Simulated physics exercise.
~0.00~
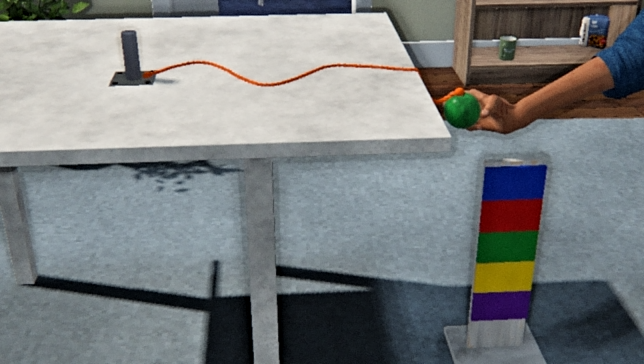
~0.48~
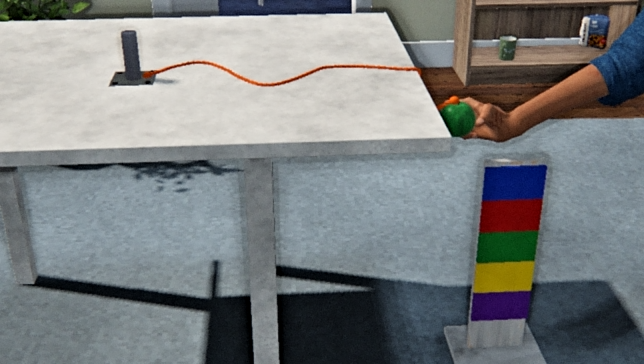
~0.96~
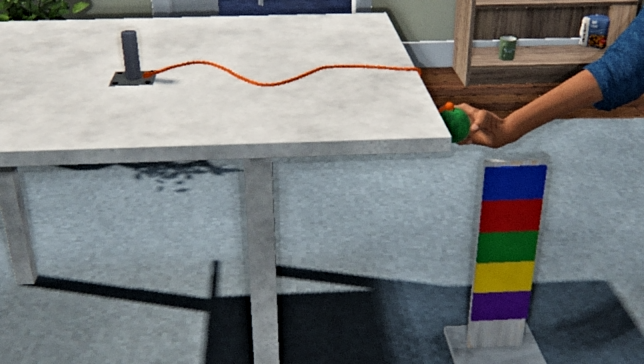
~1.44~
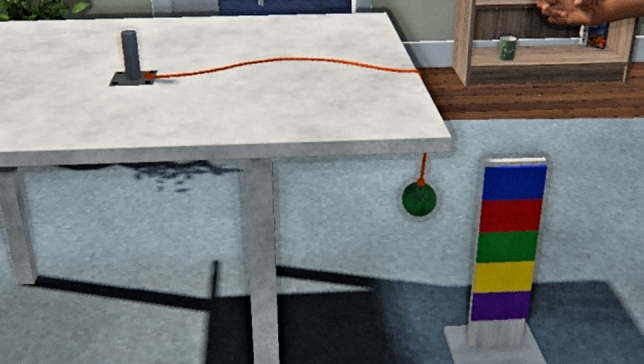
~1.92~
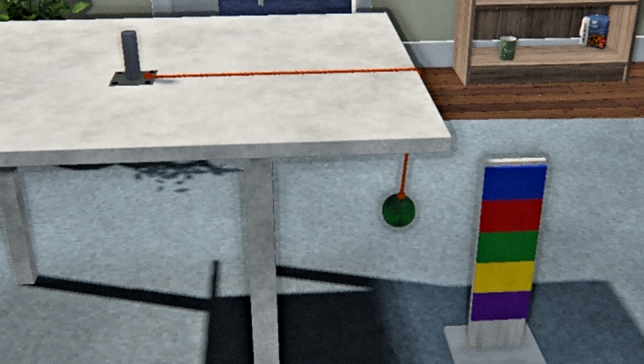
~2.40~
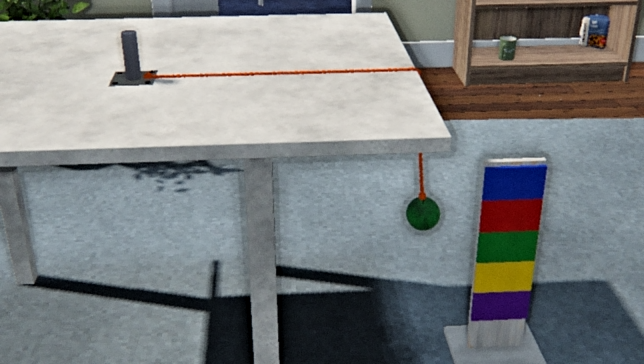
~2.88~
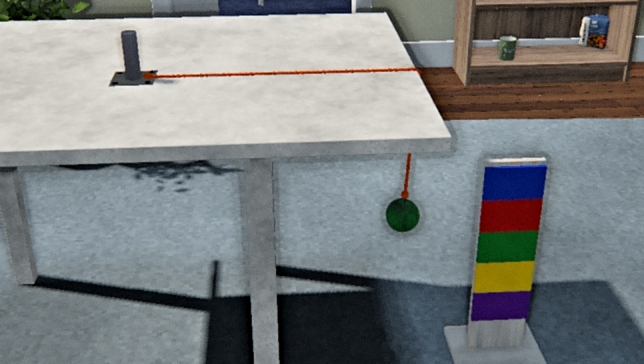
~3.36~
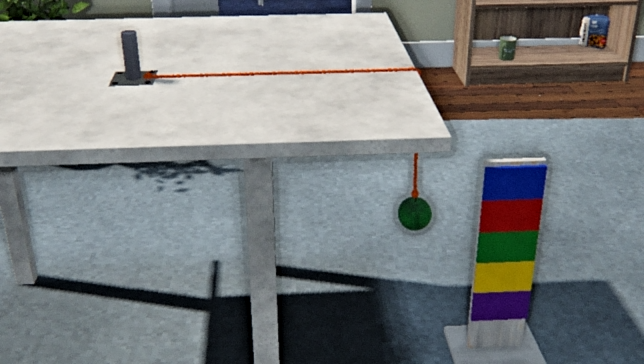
Green ball on an orange cord dropping from a hand off a table edge, swinging slightly, and hanging level with the red band.
